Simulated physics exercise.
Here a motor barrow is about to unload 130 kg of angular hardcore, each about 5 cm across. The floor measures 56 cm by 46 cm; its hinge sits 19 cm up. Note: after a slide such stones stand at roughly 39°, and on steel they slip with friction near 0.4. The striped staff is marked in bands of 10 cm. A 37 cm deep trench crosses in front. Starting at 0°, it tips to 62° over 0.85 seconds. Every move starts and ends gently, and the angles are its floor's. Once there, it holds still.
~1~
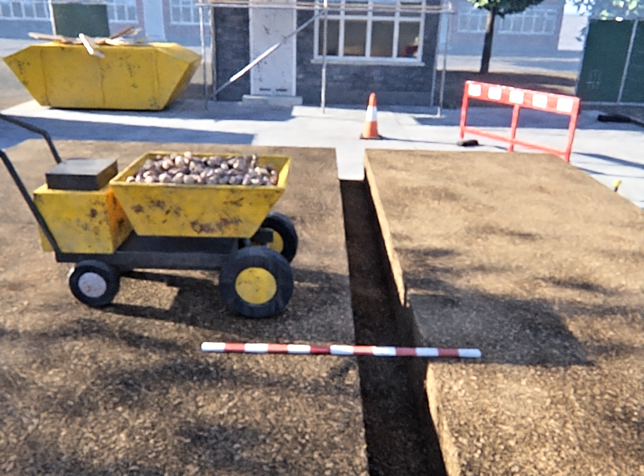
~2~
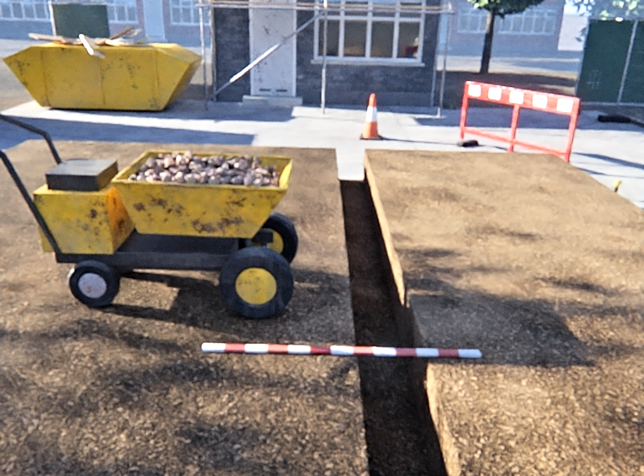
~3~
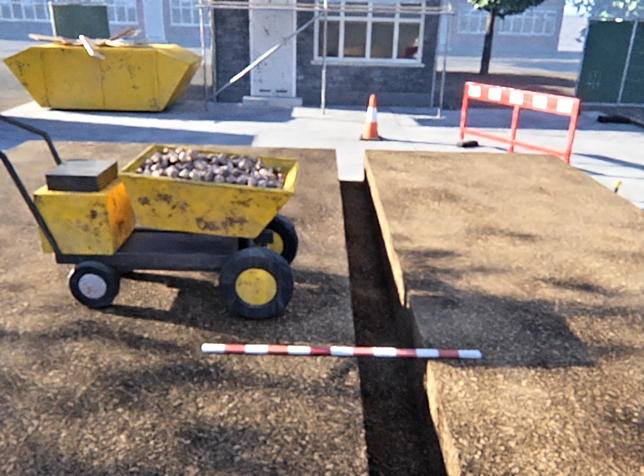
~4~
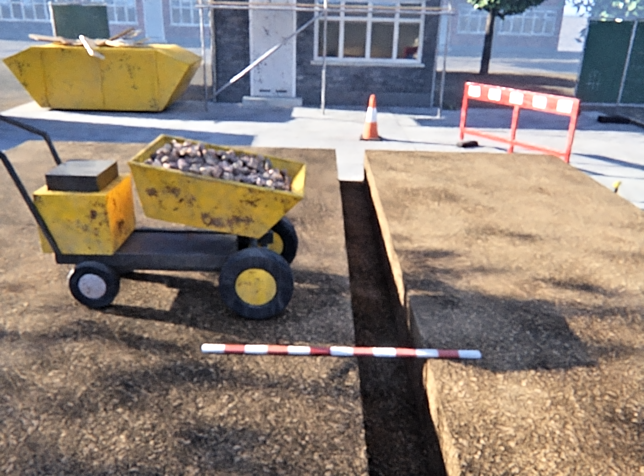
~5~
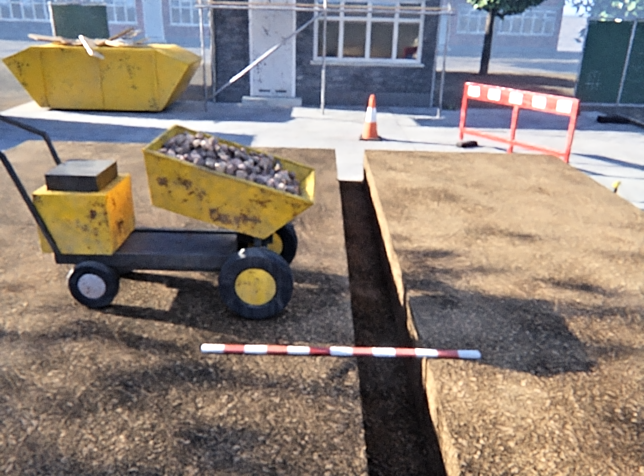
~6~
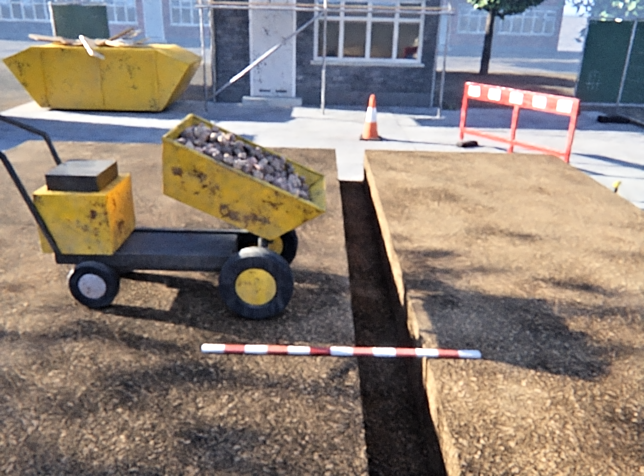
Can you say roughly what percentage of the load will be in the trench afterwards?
Roughly 35 per cent, I would say.
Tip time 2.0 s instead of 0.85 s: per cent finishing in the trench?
Trench share: Approx. 35%.
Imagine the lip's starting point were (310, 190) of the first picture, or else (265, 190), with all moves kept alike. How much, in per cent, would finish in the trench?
20 and 45 %.
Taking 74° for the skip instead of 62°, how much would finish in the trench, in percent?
It would come to about 75 percent.
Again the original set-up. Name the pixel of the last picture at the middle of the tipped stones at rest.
The stones end up centred near (389, 343).
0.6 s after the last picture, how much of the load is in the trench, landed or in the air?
15 per cent, give or take.
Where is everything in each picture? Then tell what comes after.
In the first picture, lip at (284, 189), floor tilted 0°, highest stones at (193, 162).
In the second picture, lip at (287, 190), floor tilted 1°, highest stones at (193, 161).
In the third picture, lip at (293, 193), floor tilted 5°, highest stones at (184, 158).
In the fourth picture, the skip is at 10°, its lip at (303, 197); the top of the load is at (185, 149).
In the fifth picture, lip at (313, 203), floor tilted 17°, highest stones at (194, 142).
In the sixth picture, the skip is at 24°, its lip at (325, 211); the top of the load is at (197, 132).
Then, 0.3 s after the last picture the floor is at 53°, 100 % in the skip; the foremost stones are at (345, 229).
Then, 0.6 s after the last picture the floor is at 62°, 86 % in the skip, 14 % in the trench; the foremost stones are at (411, 314).
Then, 0.9 s after the last picture the floor is at 62°, 61 % in the skip, 29 % in the trench, 11 % past the trench; the foremost stones are at (490, 298).
Then, 2.9 s after the last picture the floor is at 62°, 55 % in the skip, 35 % in the trench, 10 % past the trench; the foremost stones are at (524, 301).
